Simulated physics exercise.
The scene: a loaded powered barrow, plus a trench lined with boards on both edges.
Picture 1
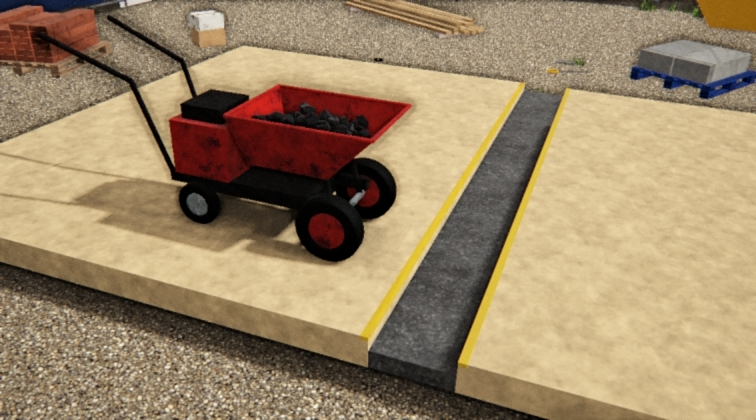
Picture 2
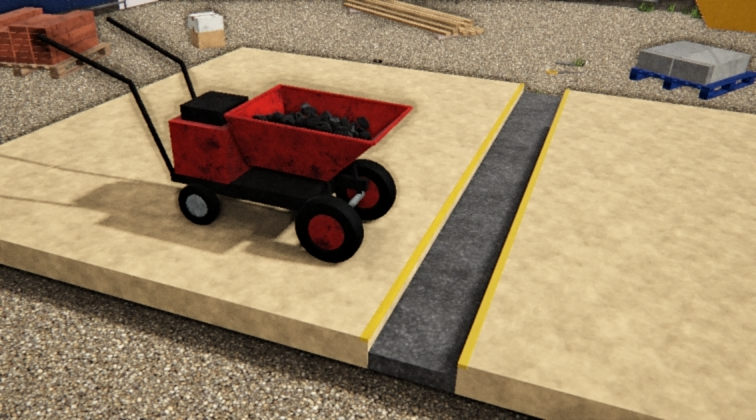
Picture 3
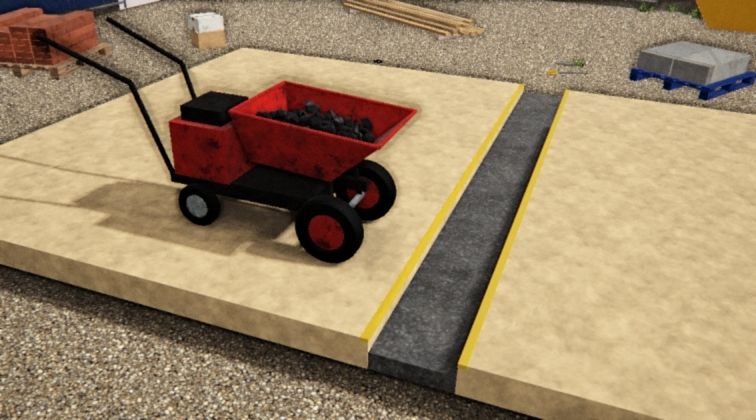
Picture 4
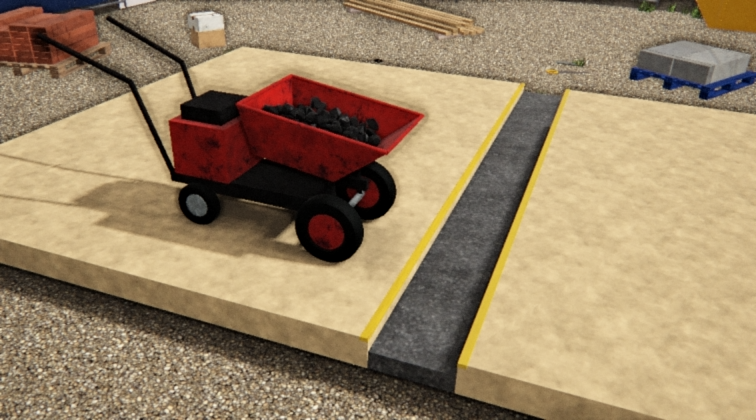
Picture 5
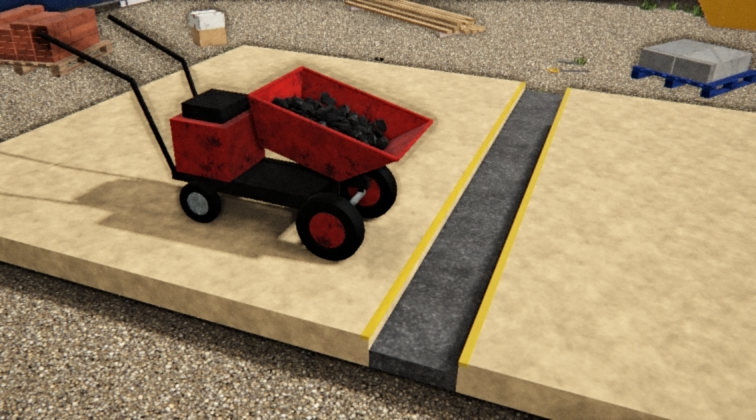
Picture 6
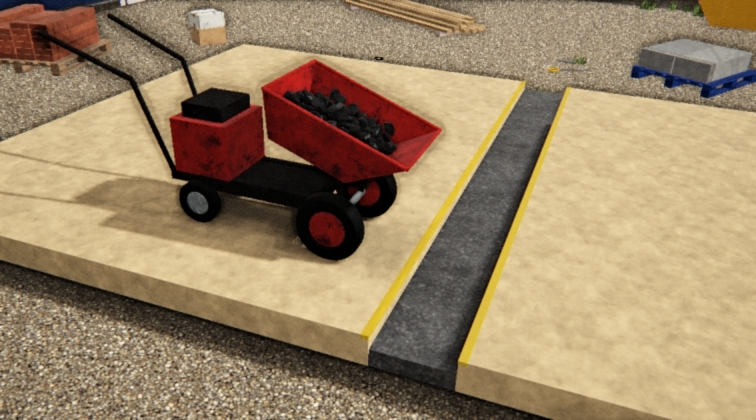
The video shows a red powered barrow loaded with black lumps of coal standing on a pale slab beside a dark, yellow-edged trench. Its skip gradually tilts forward to the right, its back end rising while the wheels stay still.
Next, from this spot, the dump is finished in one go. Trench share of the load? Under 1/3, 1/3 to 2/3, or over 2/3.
Alright, so the trench is left with a share exceeding two thirds.
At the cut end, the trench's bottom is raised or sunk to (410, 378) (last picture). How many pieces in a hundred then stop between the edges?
About 100 per cent.
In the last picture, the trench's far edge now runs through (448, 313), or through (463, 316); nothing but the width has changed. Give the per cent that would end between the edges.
In order: Near 40, then 60 percent.
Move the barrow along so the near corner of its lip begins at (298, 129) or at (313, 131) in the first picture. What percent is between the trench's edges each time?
Close to 40 in a hundred, and close to 60 in a hundred.
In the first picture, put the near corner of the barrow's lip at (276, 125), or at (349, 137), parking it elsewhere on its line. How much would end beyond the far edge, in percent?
Try 1: 0 %. Try 2: 0 %.
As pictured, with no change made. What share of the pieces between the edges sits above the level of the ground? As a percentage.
Roughly 30 %.
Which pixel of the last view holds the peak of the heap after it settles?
The topmost point rests at roughly pixel (472, 250) in the last view.
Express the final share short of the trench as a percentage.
Near 0 %.
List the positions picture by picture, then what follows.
Lip of the skip near (372, 141), level; top of the load near (310, 124), lumps of coal; first edge of the trench near (388, 299); far edge near (479, 322), the trench nearly as wide as the skip, and shallow for its width, in the first frame.
Lip of the skip near (373, 144), tipped barely; top of the load near (311, 125), in the second frame.
Lip of the skip near (379, 148), tipped barely; top of the load near (293, 119), in the third frame.
Lip of the skip near (386, 153), tipped a little; top of the load near (300, 116), in the fourth frame.
Lip of the skip near (397, 160), tipped a little; top of the load near (299, 115), in the fifth frame.
Lip of the skip near (407, 170), tipped clearly; top of the load near (309, 111); first edge of the trench near (388, 297); far edge near (479, 320), in the sixth frame.
Shortly afterwards, skip tipped steeply; the whole lot in the skip.
Next, skip tipped steeply; the bulk in the skip; near a quarter in or heaped over the trench; only a few beyond it.
Some moments later, skip tipped right over; near a quarter in the skip; the bulk in or heaped over the trench; a little beyond it.
In the end, skip tipped right over; a little in the skip; the bulk in or heaped over the trench; a little beyond it.
